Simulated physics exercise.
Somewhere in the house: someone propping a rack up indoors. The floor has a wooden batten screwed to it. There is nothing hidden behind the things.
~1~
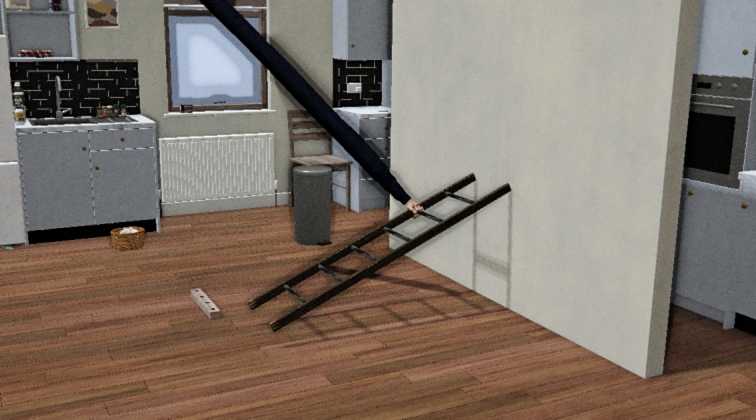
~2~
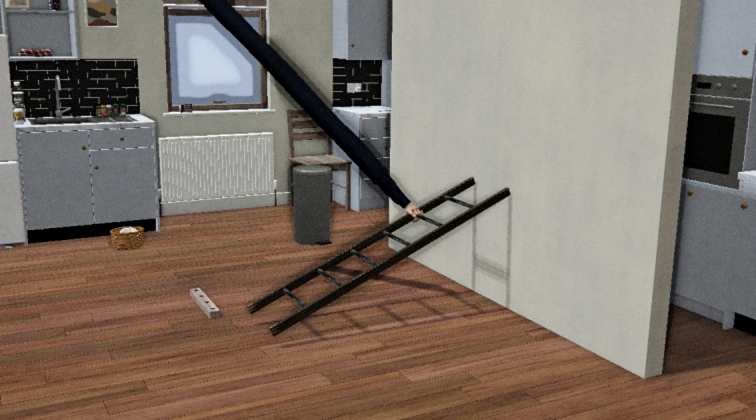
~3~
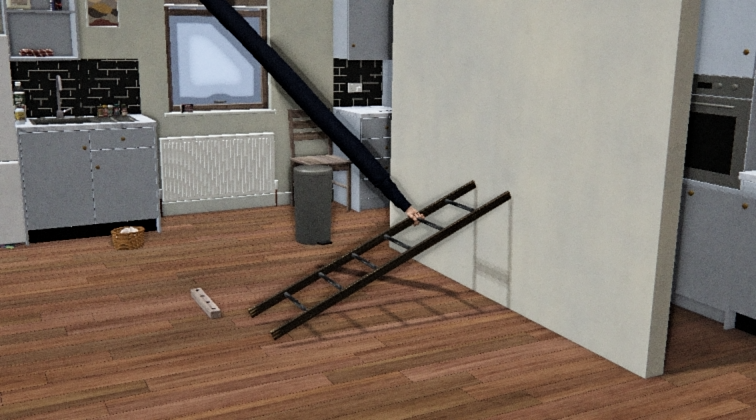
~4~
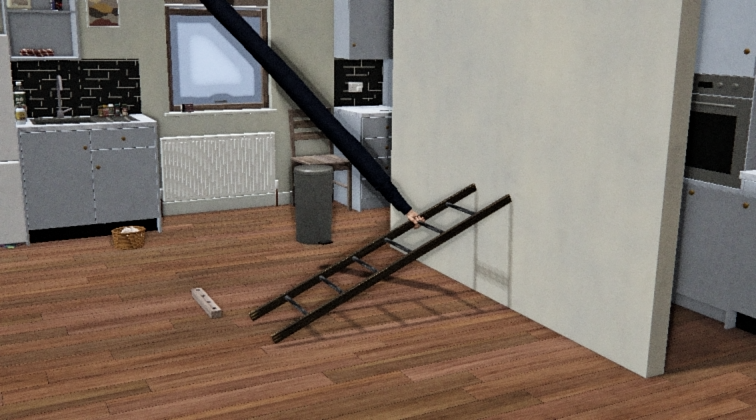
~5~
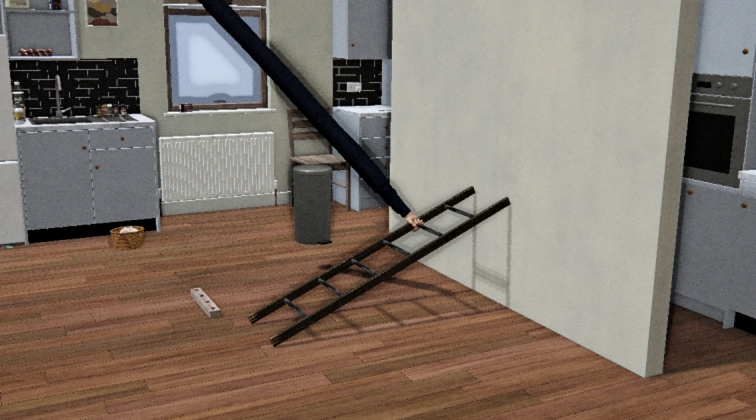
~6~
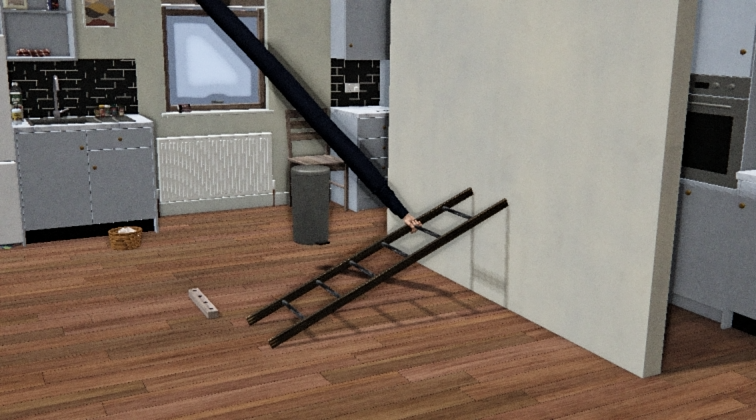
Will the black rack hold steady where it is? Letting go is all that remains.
No.
Then, 0.32 s past the last view, black rack leaning 15° off how it started near (372, 296).
Then, 0.66 s past the last view, black rack leaning 28° off how it started near (369, 285).
Finally, the black rack slides out and falls, near (366, 314).
